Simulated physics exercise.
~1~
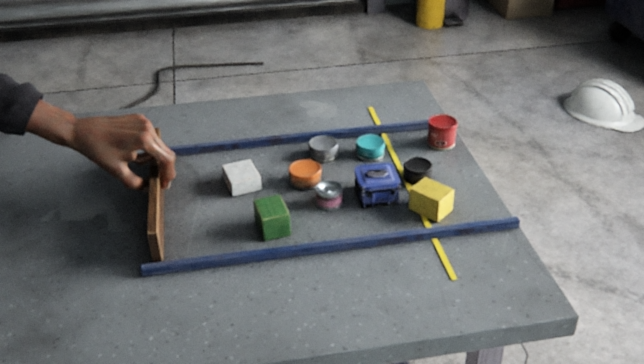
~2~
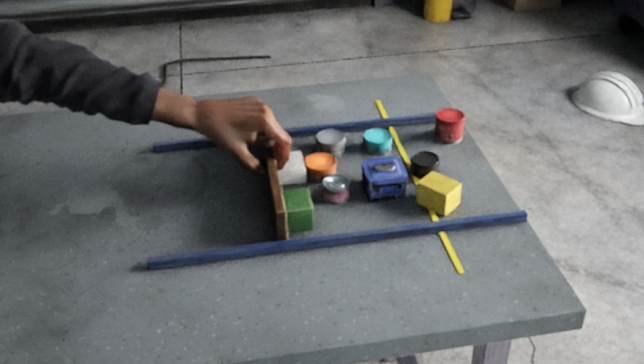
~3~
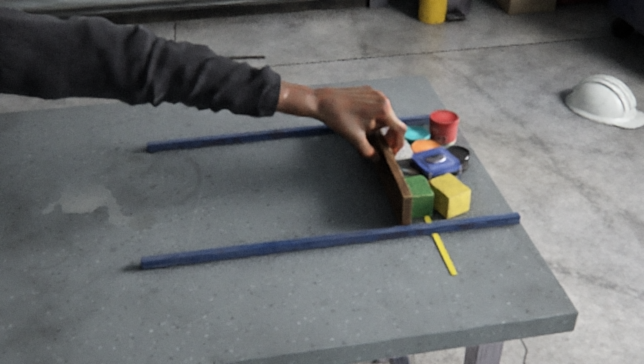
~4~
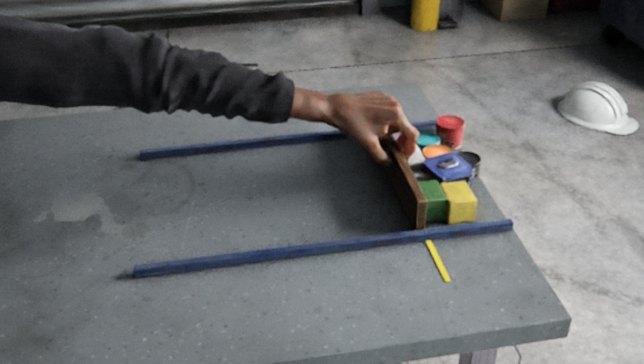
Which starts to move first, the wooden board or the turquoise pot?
The wooden board starts to move first, pushed to the right by the hand, and the turquoise pot begins to move only later.
